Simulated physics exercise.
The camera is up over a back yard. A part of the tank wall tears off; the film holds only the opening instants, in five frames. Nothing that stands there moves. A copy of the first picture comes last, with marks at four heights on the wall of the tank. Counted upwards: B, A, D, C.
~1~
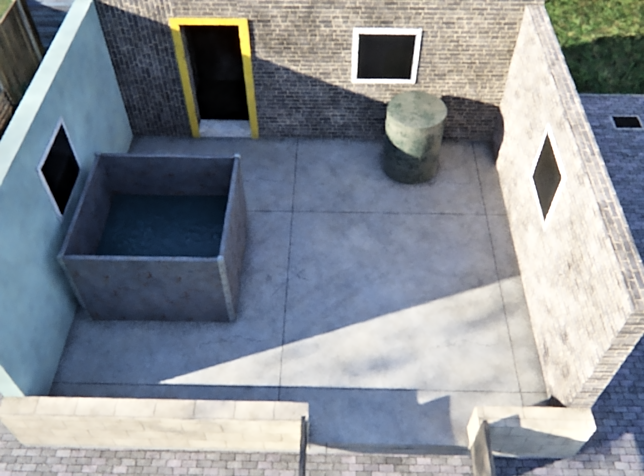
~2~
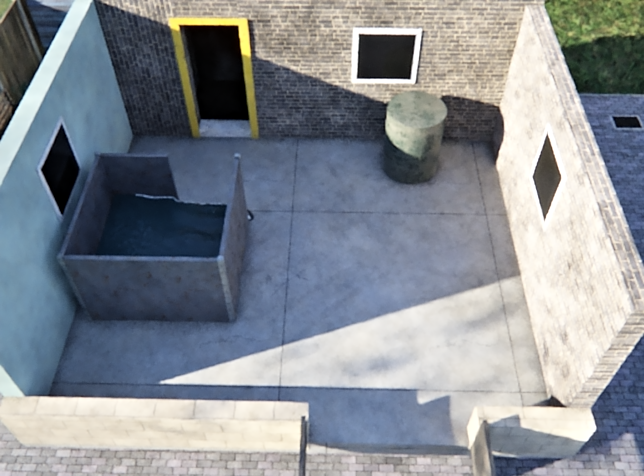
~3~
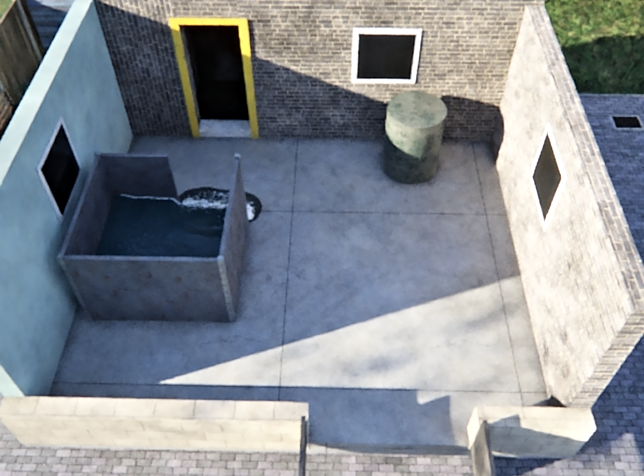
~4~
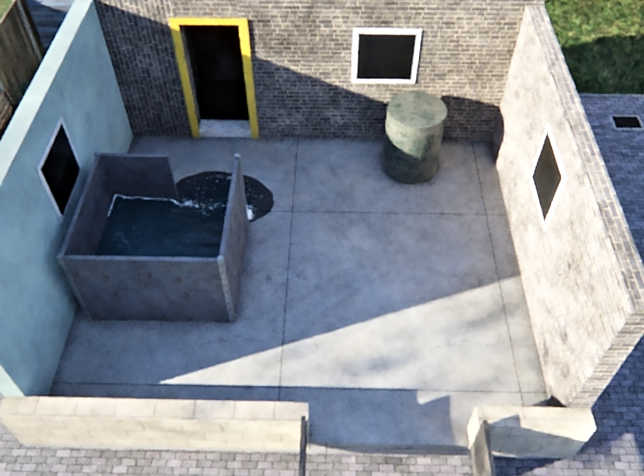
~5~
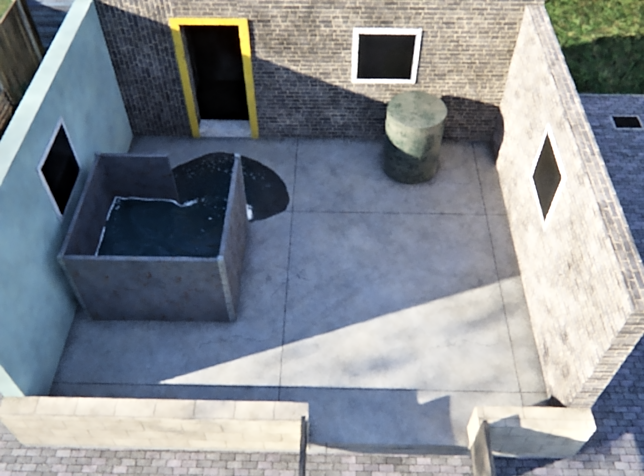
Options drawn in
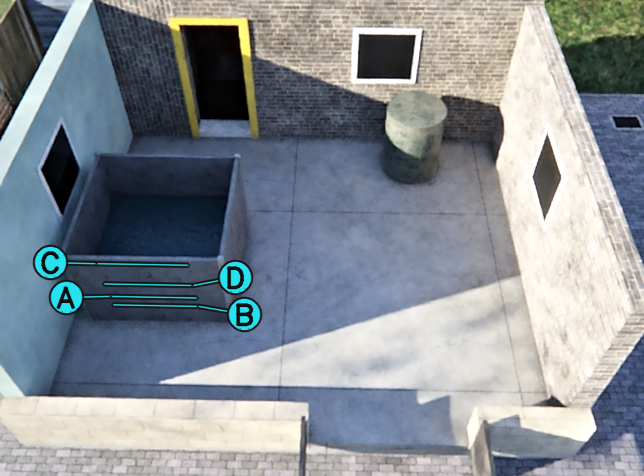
In a walled back yard seen from above, a square grey tank of dark water stands by the blue wall at left. Part of its back side opens, and water pours out behind it. A dark puddle spreads across the paving toward the yellow doorway and to the right, while the green drum stays dry.
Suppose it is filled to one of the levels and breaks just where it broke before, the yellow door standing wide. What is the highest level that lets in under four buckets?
B is the one.
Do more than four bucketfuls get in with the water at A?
Yes.
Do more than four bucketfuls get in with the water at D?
Yes, that goes wrong.
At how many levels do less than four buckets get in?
One of the four.
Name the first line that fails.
That is line A.
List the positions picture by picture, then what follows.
Water in the tank at rest, its middle at (166, 241); foot of the yellow doorway at (226, 137); open gate at (392, 402).
Water covers 1 % of the ground, its front hidden from here.
Water covers 3 % of the ground, its front hidden from here.
Water covers 5 % of the ground and shows as far out as (264, 206).
Water covers 9 % of the ground and shows as far out as (264, 174).
On the marked copy, A at (153, 297); B at (156, 305); C at (141, 264); D at (148, 284); from the bottom up B, A, D, C.
With A, about 11 bucketfuls get in.
With B, a bucket or two gets in.
With C, dozens of bucketfuls pour in.
With D, dozens of bucketfuls pour in.
